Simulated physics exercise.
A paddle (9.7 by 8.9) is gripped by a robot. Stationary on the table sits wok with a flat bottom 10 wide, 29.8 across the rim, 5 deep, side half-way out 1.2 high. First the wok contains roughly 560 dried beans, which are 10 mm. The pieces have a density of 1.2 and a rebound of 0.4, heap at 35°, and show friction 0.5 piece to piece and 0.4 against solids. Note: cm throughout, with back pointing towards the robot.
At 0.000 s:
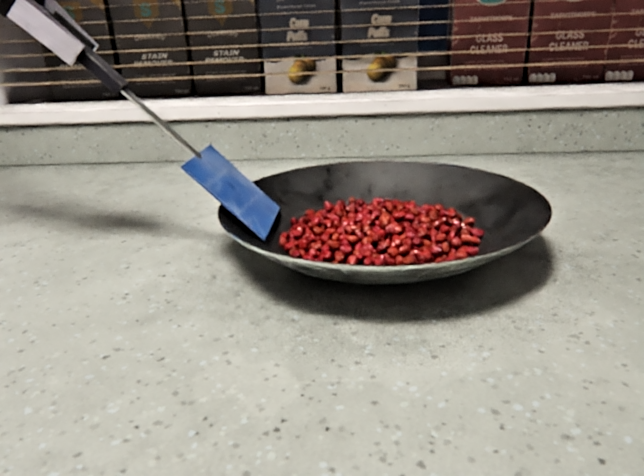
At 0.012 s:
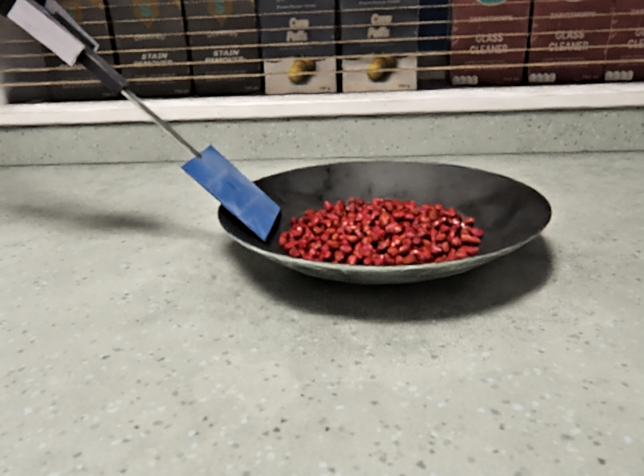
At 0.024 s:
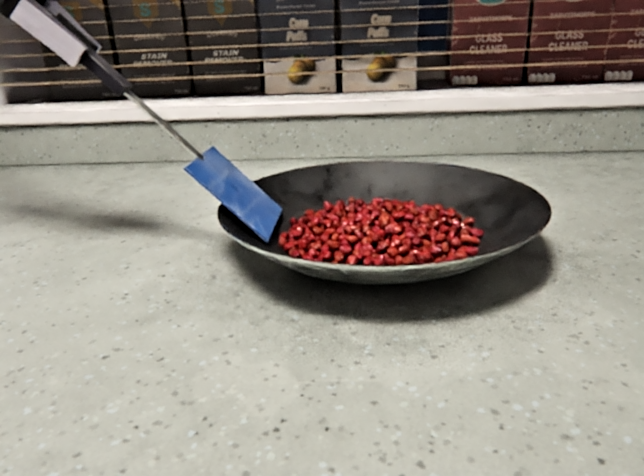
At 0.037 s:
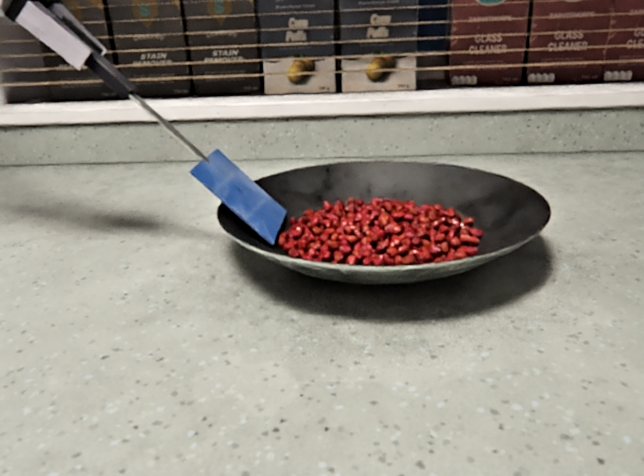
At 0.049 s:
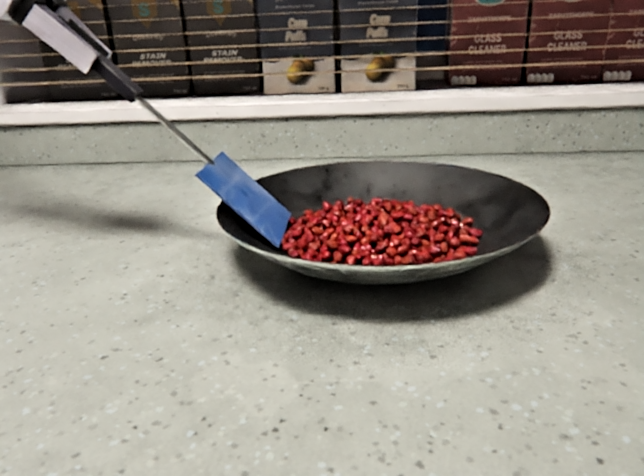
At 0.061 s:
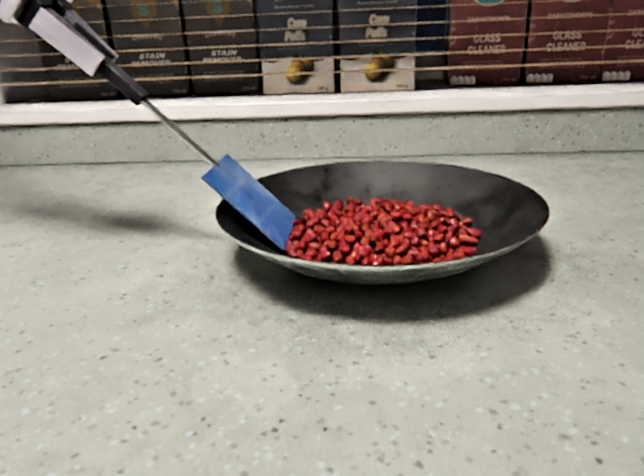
On a speckled counter, a robot-held blue paddle slides slightly right against red beans in a wok.
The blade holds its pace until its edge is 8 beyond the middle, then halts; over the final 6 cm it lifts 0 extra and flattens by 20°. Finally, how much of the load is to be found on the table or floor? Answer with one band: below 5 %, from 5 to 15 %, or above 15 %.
From 5 to 15 %.
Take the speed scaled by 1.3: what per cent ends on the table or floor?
About 10 per cent.
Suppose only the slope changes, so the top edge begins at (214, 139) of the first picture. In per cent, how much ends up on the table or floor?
I'd estimate around 10 per cent.
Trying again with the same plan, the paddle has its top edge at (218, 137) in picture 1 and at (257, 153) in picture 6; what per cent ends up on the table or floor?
It comes to something like 20 %, give or take.
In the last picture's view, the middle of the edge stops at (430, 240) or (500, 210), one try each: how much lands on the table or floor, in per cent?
The two tries give near 0 and near 30 in a hundred.
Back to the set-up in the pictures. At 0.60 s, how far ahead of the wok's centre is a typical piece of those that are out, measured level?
The distance is around 18 cm.
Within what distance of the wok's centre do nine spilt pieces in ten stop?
Some 20 cm.
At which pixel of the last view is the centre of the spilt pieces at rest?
Near (575, 244).
After 0.20 s, sloping 46°, highest piece 4 above the table; 565 in the wok.
After 0.33 s, sloping 39°, highest piece 6 above the table; 565 in the wok.
After 0.60 s, sloping 26°, highest piece 6 above the table; 522 in the wok, 42 on the table or floor, 1 on the blade or in flight.
After 1.65 s, sloping 26°, highest piece 6 above the table; 522 in the wok, 43 on the table or floor.
At rest, 522 in the wok, 43 on the table or floor. That is 8 % on the table or floor.
